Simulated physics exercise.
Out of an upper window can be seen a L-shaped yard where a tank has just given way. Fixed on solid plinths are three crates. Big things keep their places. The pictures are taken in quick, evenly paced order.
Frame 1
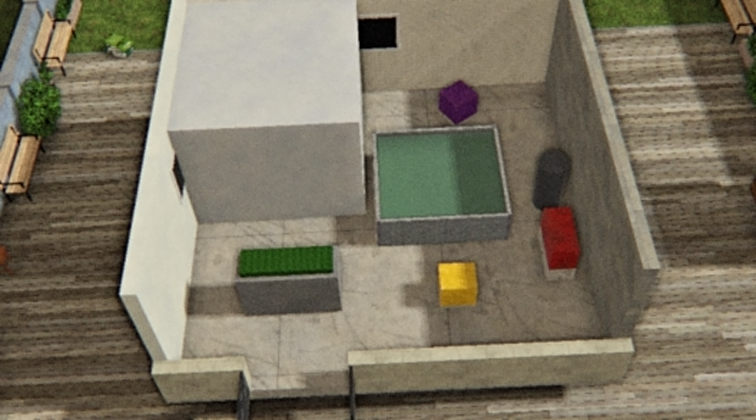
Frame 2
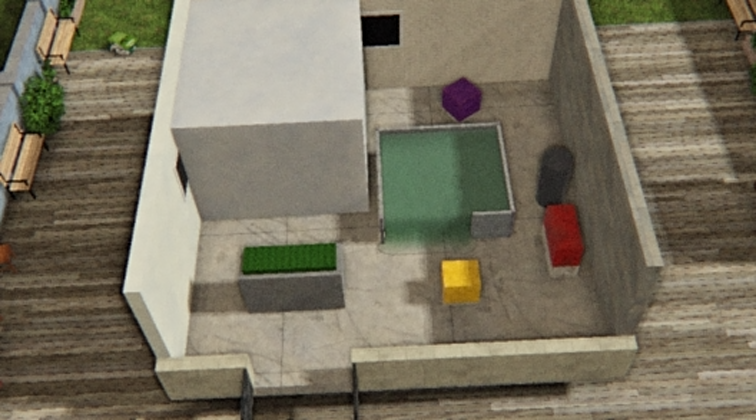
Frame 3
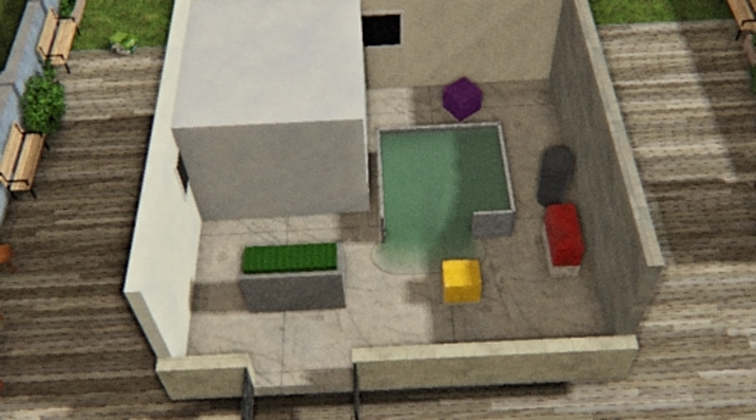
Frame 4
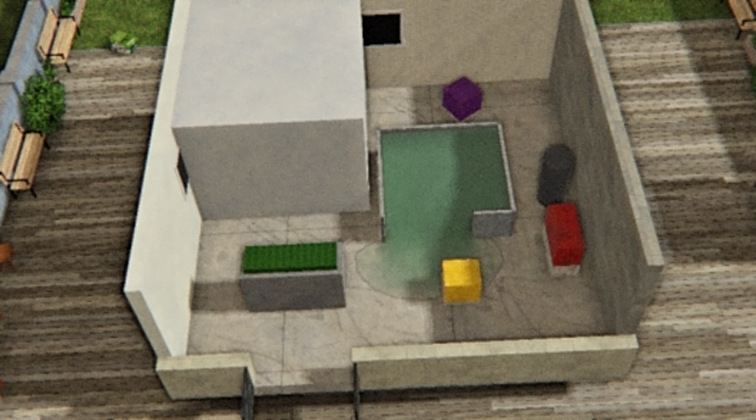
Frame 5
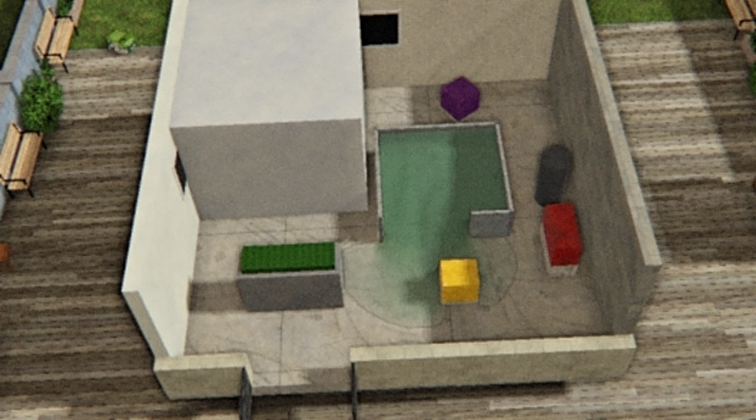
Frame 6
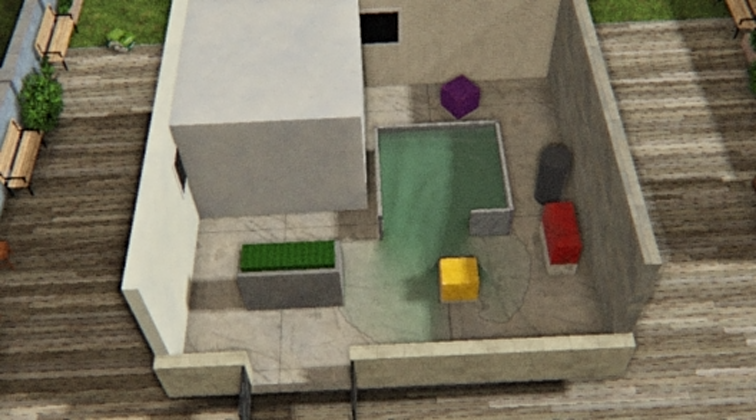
Green water pours from a broken front wall of a square grey tank in a walled, L-shaped yard, seen from high above. A pale block-shaped building stands at left behind a green-topped grey box, with a purple object behind the tank, a dark upright cylinder and red box at right, and a yellow cube in front. The water spreads forward across the paving around the cube, thinning as it widens, while the view shifts very slightly.
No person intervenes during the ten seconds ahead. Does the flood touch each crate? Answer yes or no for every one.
Red crate: No; purple crate: Yes; yellow crate: Yes.
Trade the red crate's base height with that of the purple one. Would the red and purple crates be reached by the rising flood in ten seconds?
Red: Flooded, purple: Untouched.
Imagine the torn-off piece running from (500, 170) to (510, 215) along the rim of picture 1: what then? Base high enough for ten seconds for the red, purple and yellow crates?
Result: Red crate gets overtopped, purple crate gets overtopped, yellow crate gets overtopped.
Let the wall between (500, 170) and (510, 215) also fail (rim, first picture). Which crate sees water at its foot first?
The red-painted one, by my reading.
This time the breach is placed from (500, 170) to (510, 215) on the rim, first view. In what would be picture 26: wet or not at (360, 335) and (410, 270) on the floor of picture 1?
First spot swamped, second spot unflooded.
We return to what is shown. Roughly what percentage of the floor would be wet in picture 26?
Roughly 65 percent, I reckon.
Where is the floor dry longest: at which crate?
That's the one in purple.
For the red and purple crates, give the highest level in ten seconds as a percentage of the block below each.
Close to 60 per cent, and close to 200 per cent, in that order.
A moment on, water covers 30 % of the floor; the red crate water round its plinth, the purple crate not reached, the yellow crate water round its plinth.
Next, water covers 45 % of the floor; the red crate water round its plinth, the purple crate not reached, the yellow crate water round its plinth.
Then, water covers 65 % of the floor; the red crate water round its plinth, the purple crate not reached, the yellow crate water round its plinth.
Later, water covers 85 % of the floor; the red crate water round its plinth, the purple crate water round its plinth, the yellow crate water round its plinth.
In the end, water covers 95 % of the floor; the red crate stayed above the water, the purple crate was topped, the yellow crate was topped.
